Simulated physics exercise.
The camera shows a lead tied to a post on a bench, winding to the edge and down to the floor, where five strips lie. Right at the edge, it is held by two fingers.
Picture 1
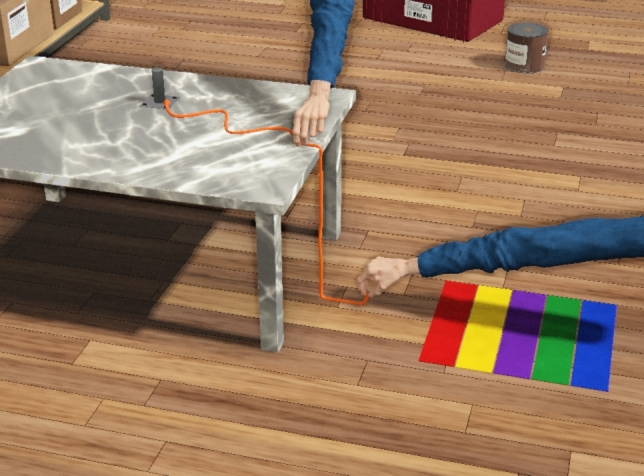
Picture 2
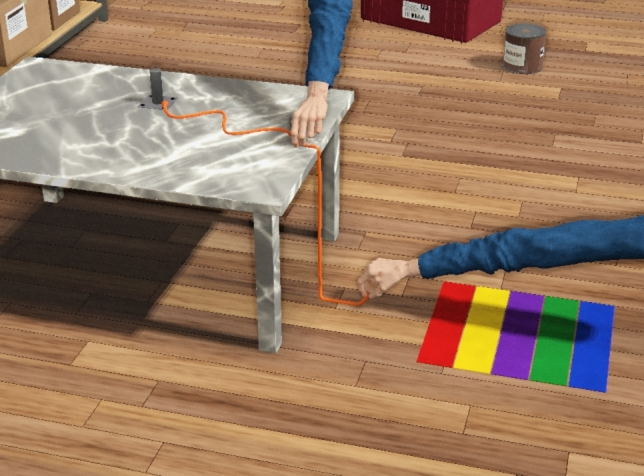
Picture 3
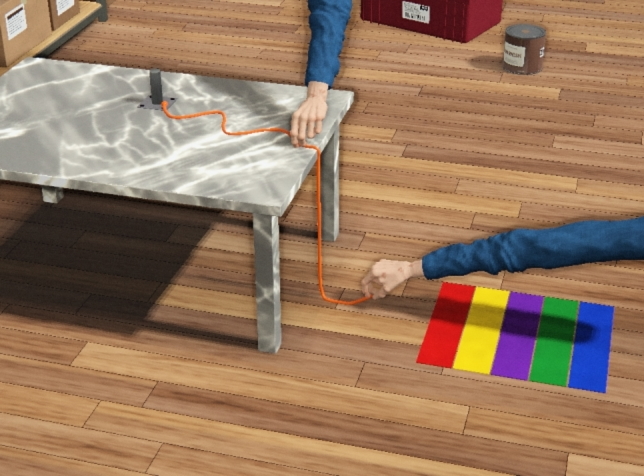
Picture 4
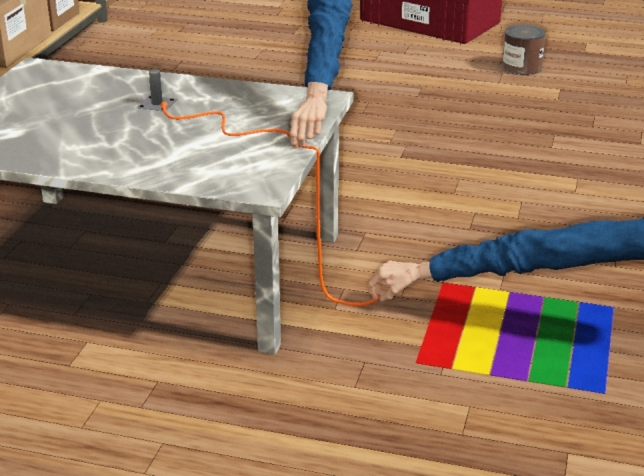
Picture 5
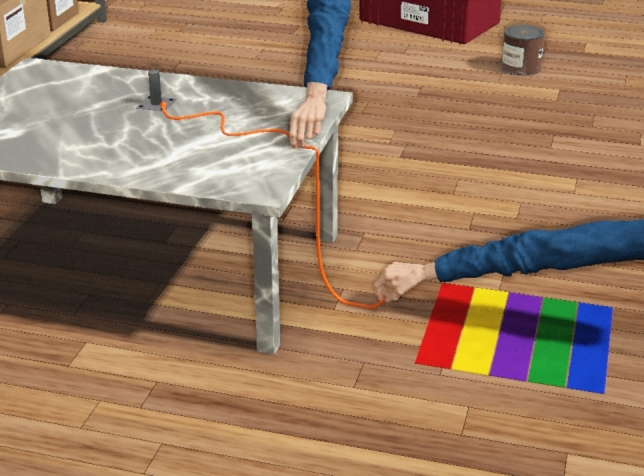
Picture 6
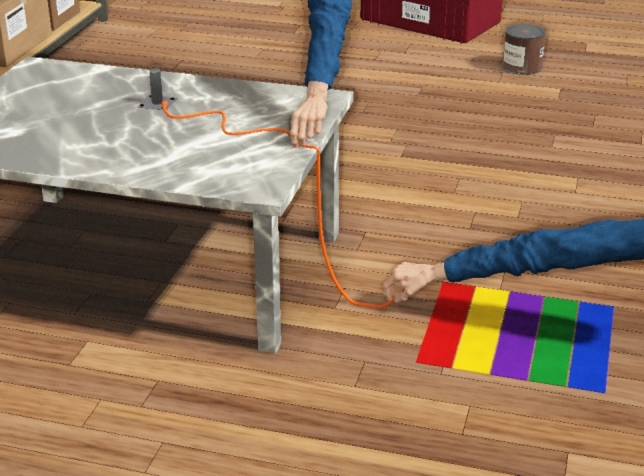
In a room with a wood-plank floor, seen from above at an angle, a grey marbled table stands at left, with boxes, a dark red crate and a grey can behind. An orange cord winds from a dark post to a hand at the table's edge and hangs to another blue-sleeved hand, left of red, yellow, purple, green and blue strips. The lower hand slowly draws the cord's end slightly right, the hanging part curving, while the upper hand and view stay still.
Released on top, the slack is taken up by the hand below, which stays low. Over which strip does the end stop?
Over the green strip.
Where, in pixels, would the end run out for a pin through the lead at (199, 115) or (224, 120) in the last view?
(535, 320), then (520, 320).
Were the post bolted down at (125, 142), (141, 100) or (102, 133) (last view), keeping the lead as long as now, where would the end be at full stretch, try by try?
You'd get roughly (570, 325), (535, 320) and (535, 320), one for each try.
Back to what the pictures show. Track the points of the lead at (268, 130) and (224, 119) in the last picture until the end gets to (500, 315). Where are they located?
First point (318, 140), second point (252, 122).
Early on, end near (500, 315); over yellow.
Midway, end near (539, 321); over green.
At the end of the slack, end near (561, 324); over green. The green one.
